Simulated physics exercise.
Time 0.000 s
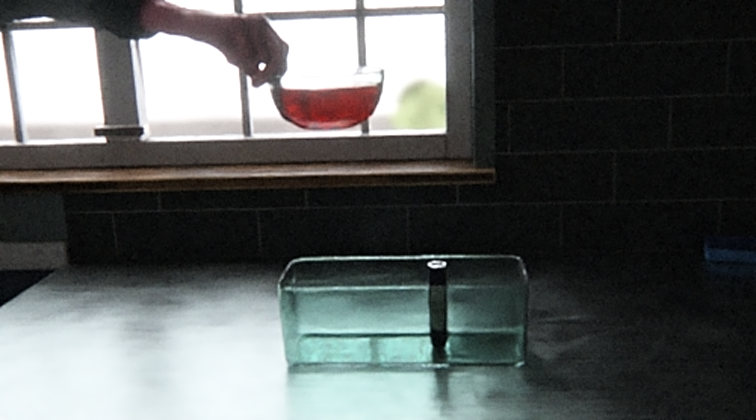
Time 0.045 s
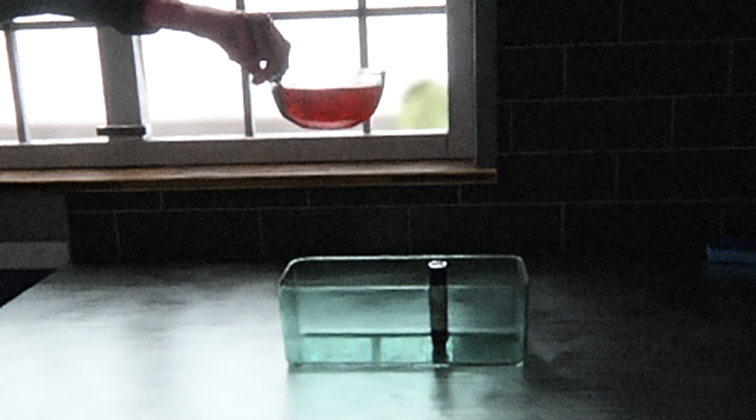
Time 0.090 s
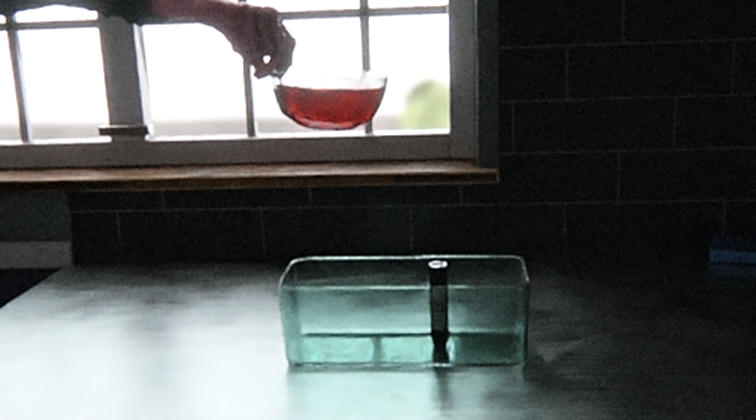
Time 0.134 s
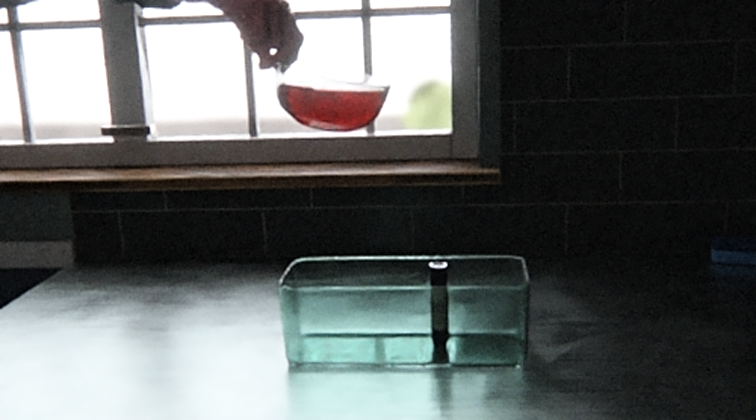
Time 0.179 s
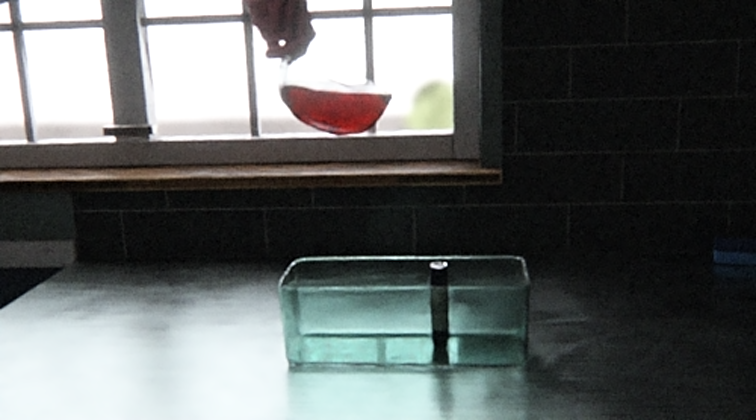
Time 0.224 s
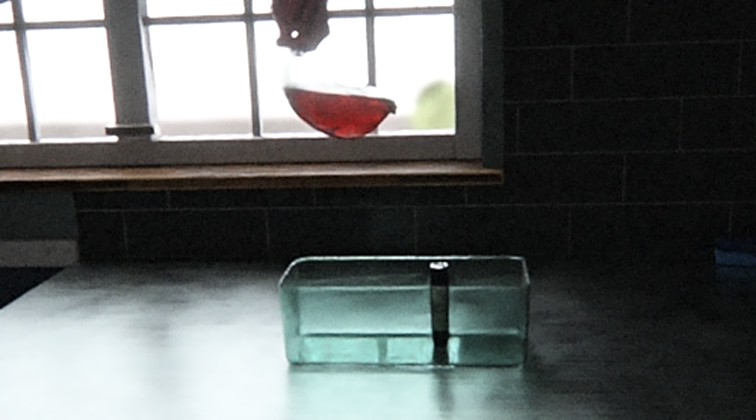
A hand at the upper left holds a clear glass bowl of red tea before a bright paned window, seen from across a dark counter in a dim, brick-walled room. On the counter below sits an oblong basin of greenish glass, with a slim dark tin upright right of its middle. The hand turns the bowl steadily, its right rim dipping, while the view stays almost still.
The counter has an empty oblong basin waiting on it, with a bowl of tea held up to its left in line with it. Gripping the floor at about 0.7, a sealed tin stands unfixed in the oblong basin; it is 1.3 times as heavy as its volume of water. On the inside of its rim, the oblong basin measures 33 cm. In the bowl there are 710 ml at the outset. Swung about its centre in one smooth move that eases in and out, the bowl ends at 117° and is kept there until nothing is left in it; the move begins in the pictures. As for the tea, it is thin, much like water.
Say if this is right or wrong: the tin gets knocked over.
Wrong, it stays standing.
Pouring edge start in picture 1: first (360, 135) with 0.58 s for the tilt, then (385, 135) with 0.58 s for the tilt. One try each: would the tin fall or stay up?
Run one: It tumbles. Run two: It tumbles.
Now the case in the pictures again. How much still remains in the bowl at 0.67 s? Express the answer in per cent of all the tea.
Close to 0 in a hundred.
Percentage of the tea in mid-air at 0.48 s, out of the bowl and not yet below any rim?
Near 72 per cent at that time.
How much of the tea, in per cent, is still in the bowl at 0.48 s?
At that time about 6 in a hundred parts are still held.
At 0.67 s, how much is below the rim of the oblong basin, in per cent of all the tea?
Some 90 percent.
By 0.48 s the tilt is 109° and 6 per cent is still to pour; the tin stands where it began.
By 0.67 s the tilt is 117° and 0 per cent is still to pour; the tin stands 1 cm from where it began.
By 0.87 s the tilt is 117° and 0 per cent is still to pour; the tin stands where it began.
By 1.08 s the tilt is 117° and 0 per cent is still to pour; the tin stands 1 cm from where it began.
At rest the tin stands 1 cm from where it began.
